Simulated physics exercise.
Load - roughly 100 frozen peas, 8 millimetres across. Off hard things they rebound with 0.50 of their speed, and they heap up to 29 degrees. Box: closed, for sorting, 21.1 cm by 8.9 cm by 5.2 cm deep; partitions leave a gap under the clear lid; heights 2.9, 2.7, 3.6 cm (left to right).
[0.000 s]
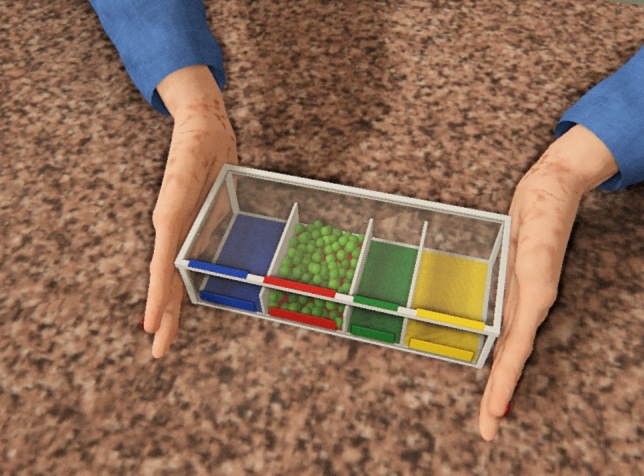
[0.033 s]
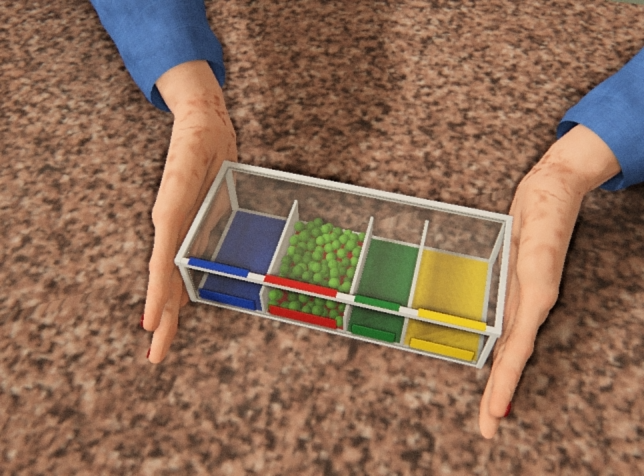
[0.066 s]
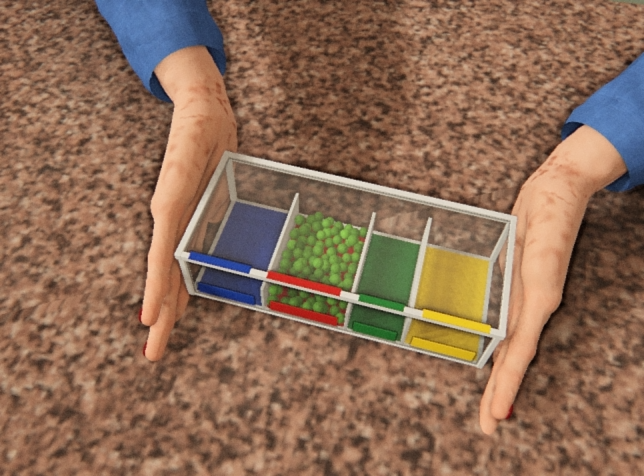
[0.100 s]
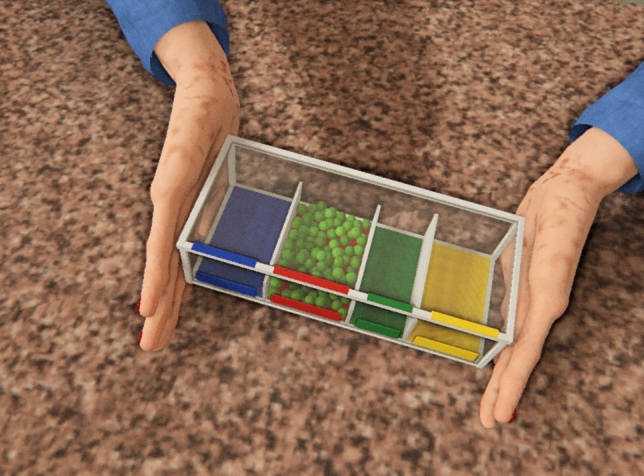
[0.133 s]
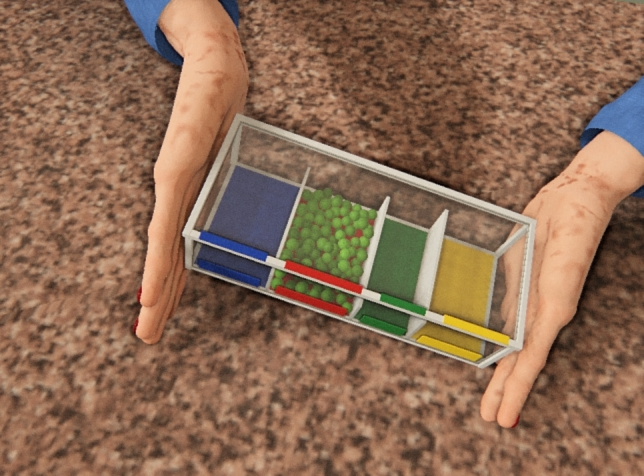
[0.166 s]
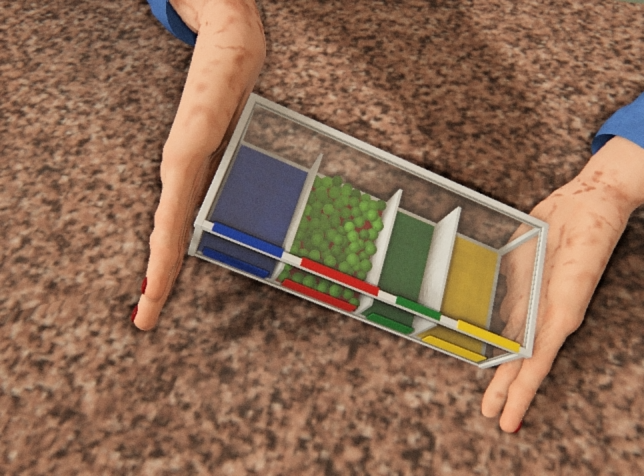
In the video, two hands hold a clear box with blue, red, green and yellow sections, small green balls heaped in the red-marked one, and tilt it increasingly down to the right while the balls stay in their section.
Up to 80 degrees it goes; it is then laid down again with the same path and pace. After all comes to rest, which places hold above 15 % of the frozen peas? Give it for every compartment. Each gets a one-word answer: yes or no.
My answers are red compartment yes, blue compartment no, green compartment yes, yellow compartment yes.
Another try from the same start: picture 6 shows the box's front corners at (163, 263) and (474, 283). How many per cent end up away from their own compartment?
Estimate: Near 20 %.
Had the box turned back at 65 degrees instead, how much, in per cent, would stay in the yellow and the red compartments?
Yellow: 10; red: 65 (per cent).
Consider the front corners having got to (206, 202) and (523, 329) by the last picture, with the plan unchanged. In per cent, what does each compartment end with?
The compartments end with red 45 per cent, blue 0 per cent, green 20 per cent and yellow 35 per cent.
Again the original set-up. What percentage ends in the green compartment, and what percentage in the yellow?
The green compartment ends with 40 per cent, the yellow one with 25 per cent.
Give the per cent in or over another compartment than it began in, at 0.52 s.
Roughly 35 in a hundred.
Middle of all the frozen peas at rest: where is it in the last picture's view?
Roughly pixel (381, 313).
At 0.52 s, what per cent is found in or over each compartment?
Red 65; blue 0; green 35; yellow 5.
After 0.52 s, tilt 78 degrees; red 65 %, green 35 %, yellow 5 %.
Then, at 0.75 s, tilt 31 degrees; red 30 %, green 40 %, yellow 25 %.
After 1.10 s, tilt 0 degrees; red 30 %, green 40 %, yellow 25 %.
By 1.5 s all is still; red 30 %, blue 0 %, green 40 %, yellow 25 %.
